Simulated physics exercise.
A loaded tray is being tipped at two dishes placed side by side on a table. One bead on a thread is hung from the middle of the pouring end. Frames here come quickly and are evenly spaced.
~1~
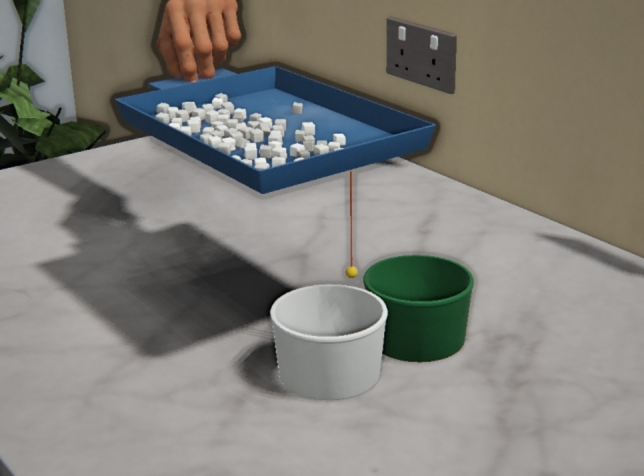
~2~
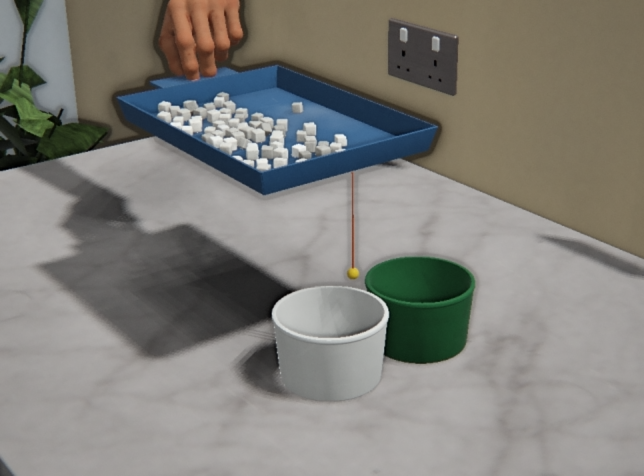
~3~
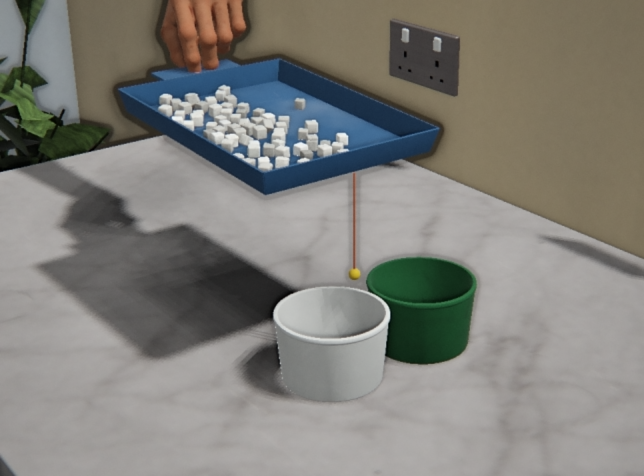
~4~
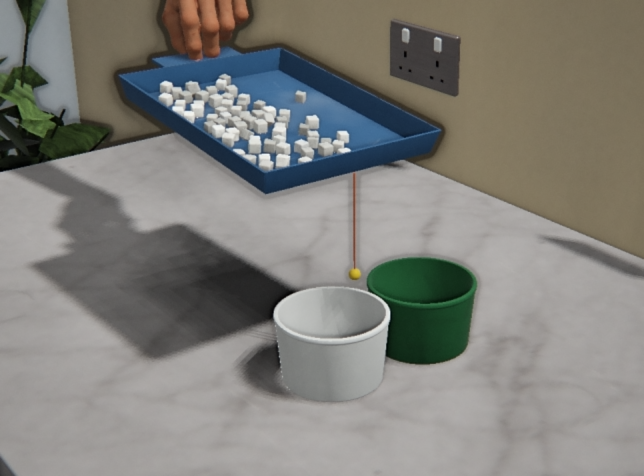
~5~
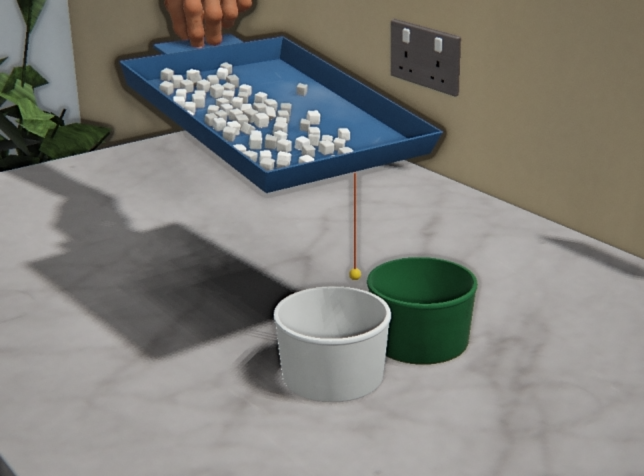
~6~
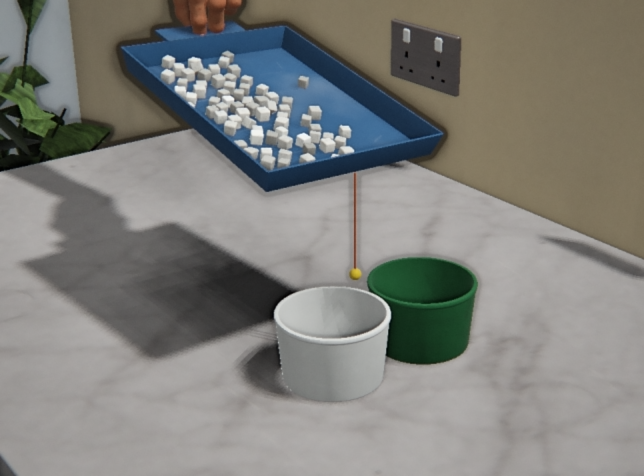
The clip opens on a hand holding a blue tray of small white cubes above a marble surface, where a white dish and a green dish sit side by side near a hanging yellow bead. The hand gradually raises the tray's far end, tilting it slightly, while the dishes stay still.
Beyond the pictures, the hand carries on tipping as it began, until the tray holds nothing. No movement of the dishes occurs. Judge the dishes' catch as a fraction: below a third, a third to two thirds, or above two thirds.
The two dishes will gather no less than a third and no more than two thirds of the load.
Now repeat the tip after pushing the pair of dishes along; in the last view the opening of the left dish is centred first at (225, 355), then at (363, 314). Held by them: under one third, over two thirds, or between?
Initially below one third, afterwards beyond two thirds.
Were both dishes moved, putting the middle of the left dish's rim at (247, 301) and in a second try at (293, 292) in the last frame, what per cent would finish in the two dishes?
About 0 and 0 per cent.
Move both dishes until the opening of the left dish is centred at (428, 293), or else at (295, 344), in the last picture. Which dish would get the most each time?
With the first placement it's the one to the left, with the second it's the one to the right.
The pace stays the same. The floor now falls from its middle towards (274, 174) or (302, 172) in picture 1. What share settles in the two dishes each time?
In turn some 30 and 30 per cent.
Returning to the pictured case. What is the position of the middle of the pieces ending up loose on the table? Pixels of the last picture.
Centre at rest: About (469, 411).
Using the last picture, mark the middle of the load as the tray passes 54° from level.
I'd put the middle of the pieces at roughly (344, 139).
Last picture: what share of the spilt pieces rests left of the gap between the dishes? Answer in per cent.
Roughly 10 in a hundred.
Soon after the last picture, tray tipped steeply; all on the tray.
A little later, tray tipped right over; nearly all on the tray; a small part outside both.
Later still, tray tipped past a quarter turn; a small part in the left dish; about a third in the right dish; about half outside both.
At rest, tray tipped past a quarter turn; a small part in the left dish; about a third in the right dish; about half outside both.
